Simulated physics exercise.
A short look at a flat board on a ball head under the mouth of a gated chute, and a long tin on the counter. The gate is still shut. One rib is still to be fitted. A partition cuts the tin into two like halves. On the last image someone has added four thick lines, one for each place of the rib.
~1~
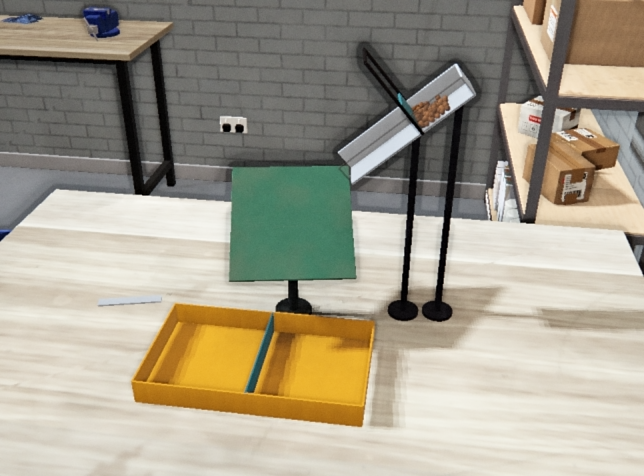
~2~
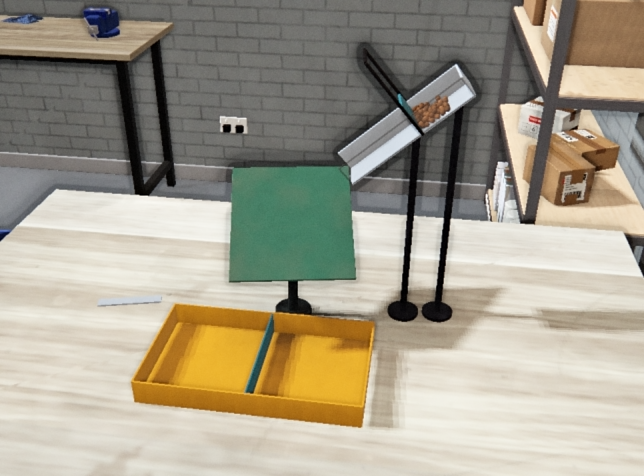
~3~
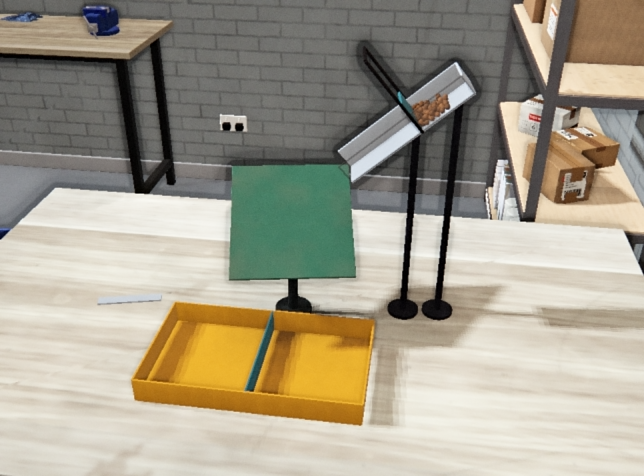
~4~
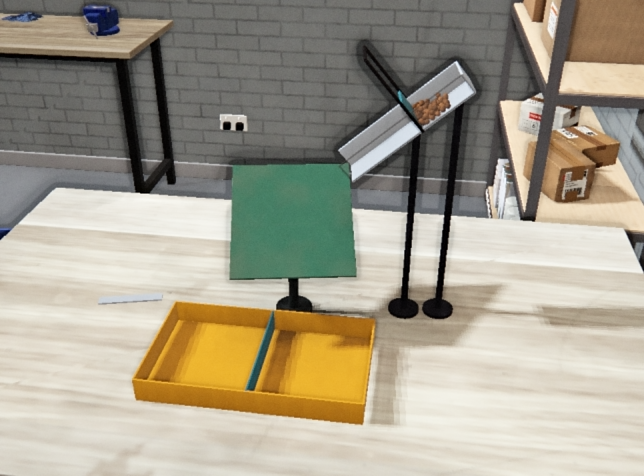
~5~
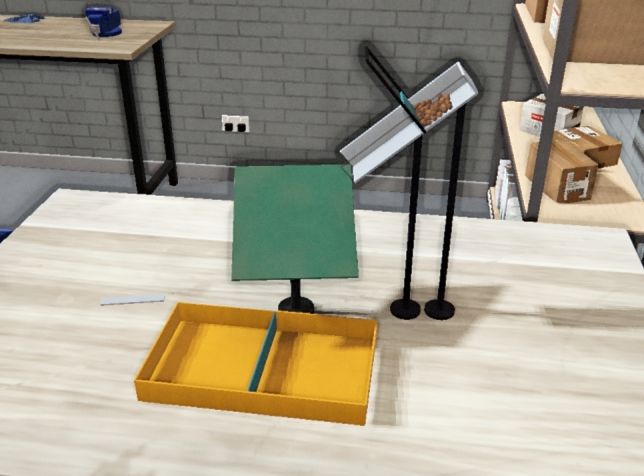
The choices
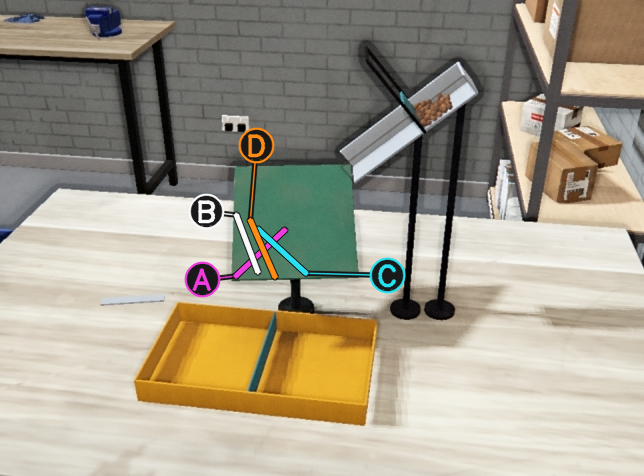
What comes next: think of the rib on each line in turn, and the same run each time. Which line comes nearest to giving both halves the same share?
The answer is line A.
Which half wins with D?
Right.
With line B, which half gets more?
The right half.
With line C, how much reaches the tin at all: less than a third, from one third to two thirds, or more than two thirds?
More than two thirds.
On the marked copy, line A from (284, 230) to (235, 276); line B from (236, 215) to (257, 271); line C from (257, 229) to (305, 273); line D from (250, 220) to (275, 276).
For line A, of what is caught, about half in the left half, about half in the right.
For line B, of what is caught, a small part in the left half, most in the right.
For line C, of what is caught, a stray few in the left half, nearly all in the right.
For line D, of what is caught, a stray few in the left half, nearly all in the right.
